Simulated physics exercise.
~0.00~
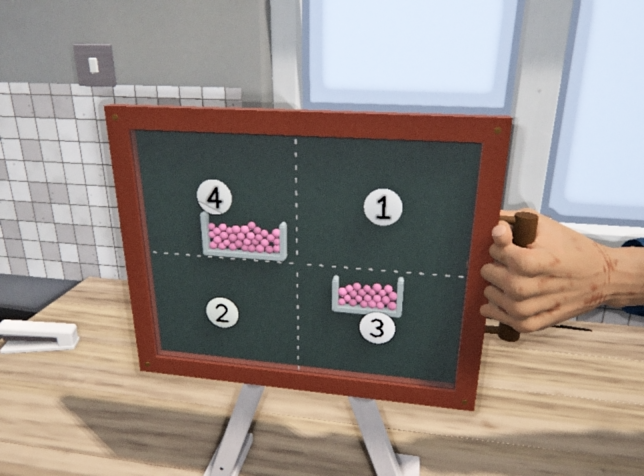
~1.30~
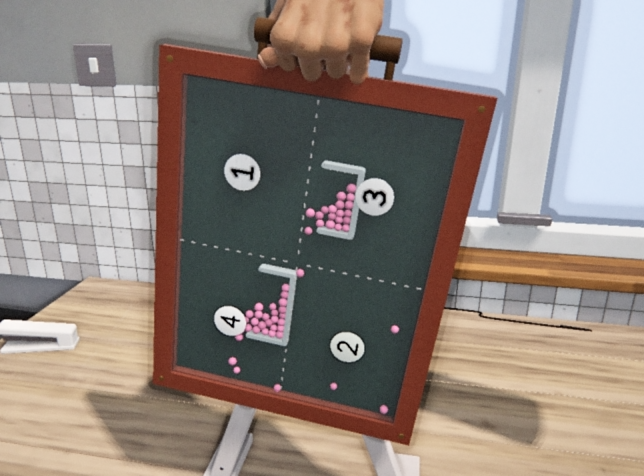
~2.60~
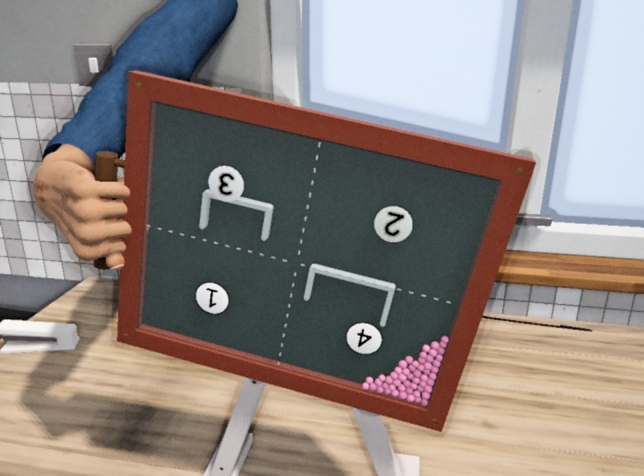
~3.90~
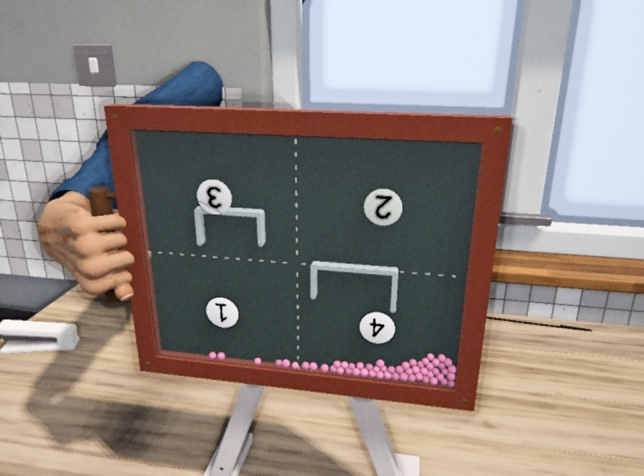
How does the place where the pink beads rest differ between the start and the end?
At the start the beads sit in the two small trays on the board. At the end they lie along the bottom edge of the frame, heaped mostly toward the right corner.
